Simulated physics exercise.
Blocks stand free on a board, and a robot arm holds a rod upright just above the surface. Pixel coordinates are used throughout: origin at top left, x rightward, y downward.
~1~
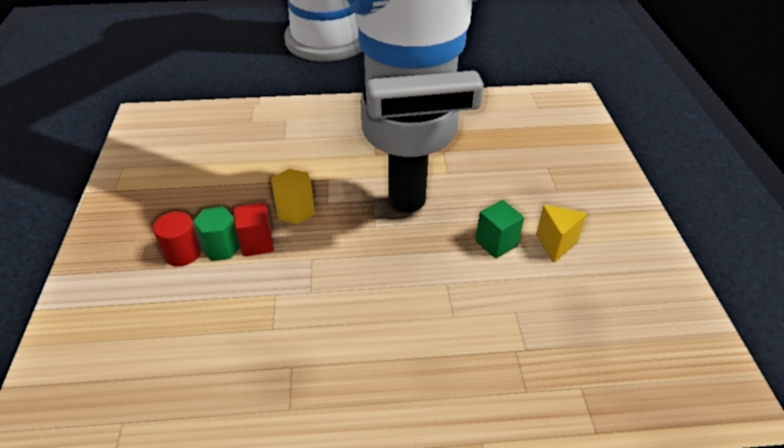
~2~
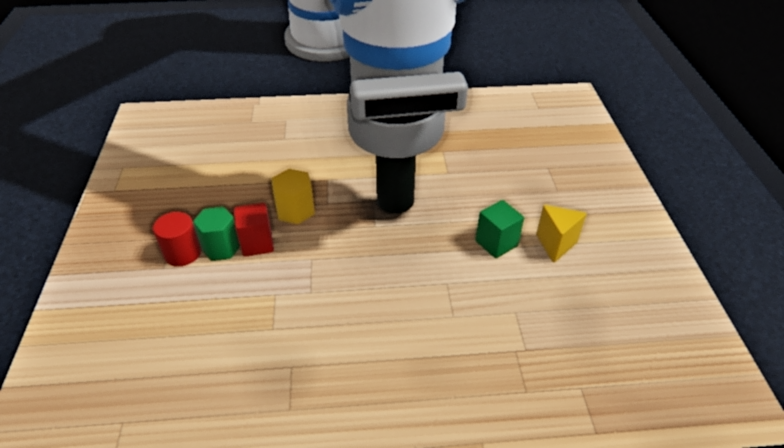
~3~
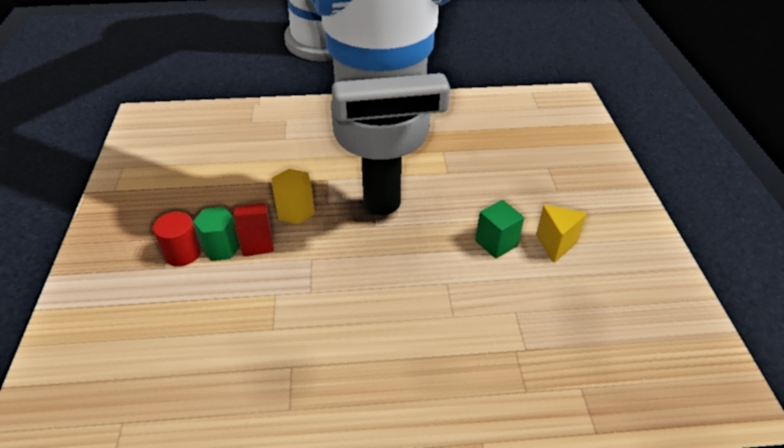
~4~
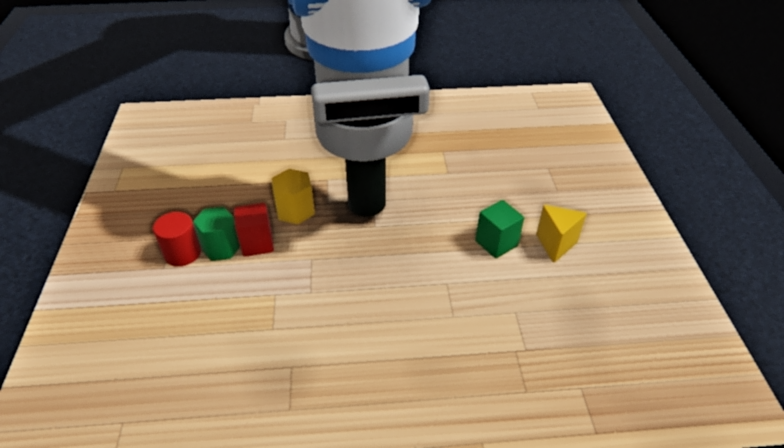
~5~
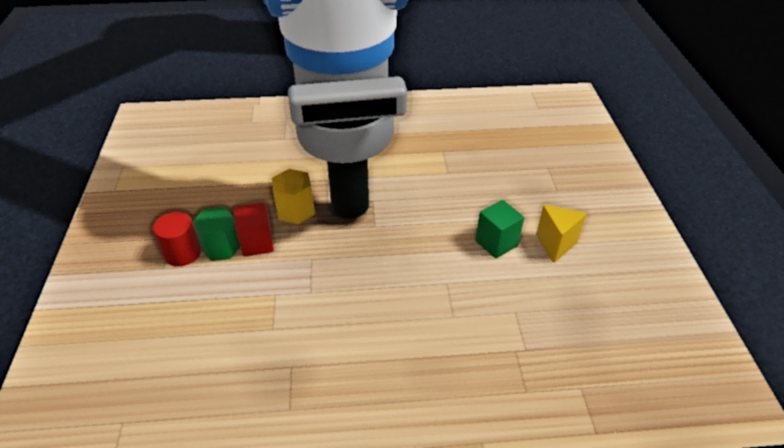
A robot arm slides its black rod left above the board while the blocks stay still.
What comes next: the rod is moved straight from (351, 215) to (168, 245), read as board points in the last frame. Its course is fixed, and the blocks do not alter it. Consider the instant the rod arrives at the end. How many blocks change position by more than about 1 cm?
Three or more move.
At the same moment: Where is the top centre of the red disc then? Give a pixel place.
The centre of its top face lies at (120, 236).
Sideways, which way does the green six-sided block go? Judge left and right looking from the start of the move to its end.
Slides left.
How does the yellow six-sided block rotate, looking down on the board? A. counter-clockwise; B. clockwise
B.
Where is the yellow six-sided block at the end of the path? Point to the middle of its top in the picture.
The centre of its top will be at (252, 176).
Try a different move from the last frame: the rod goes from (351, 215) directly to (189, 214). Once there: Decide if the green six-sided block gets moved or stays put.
That one stays where it is.
What follows on the original path. One third of the way, rod (290, 217); yellow six-sided block (264, 178), turned 55° clockwise.
Two thirds of the way, rod (228, 226); red disc (159, 224); green six-sided block (191, 233), turned 70° clockwise; red square piece (228, 232), turned 85° anticlockwise; yellow six-sided block (252, 176), turned 95° clockwise.
At the end, rod (165, 236); red disc (120, 236); green six-sided block (184, 239), turned 55° clockwise; red square piece (228, 232), turned 85° anticlockwise; yellow six-sided block (252, 176), turned 95° clockwise.
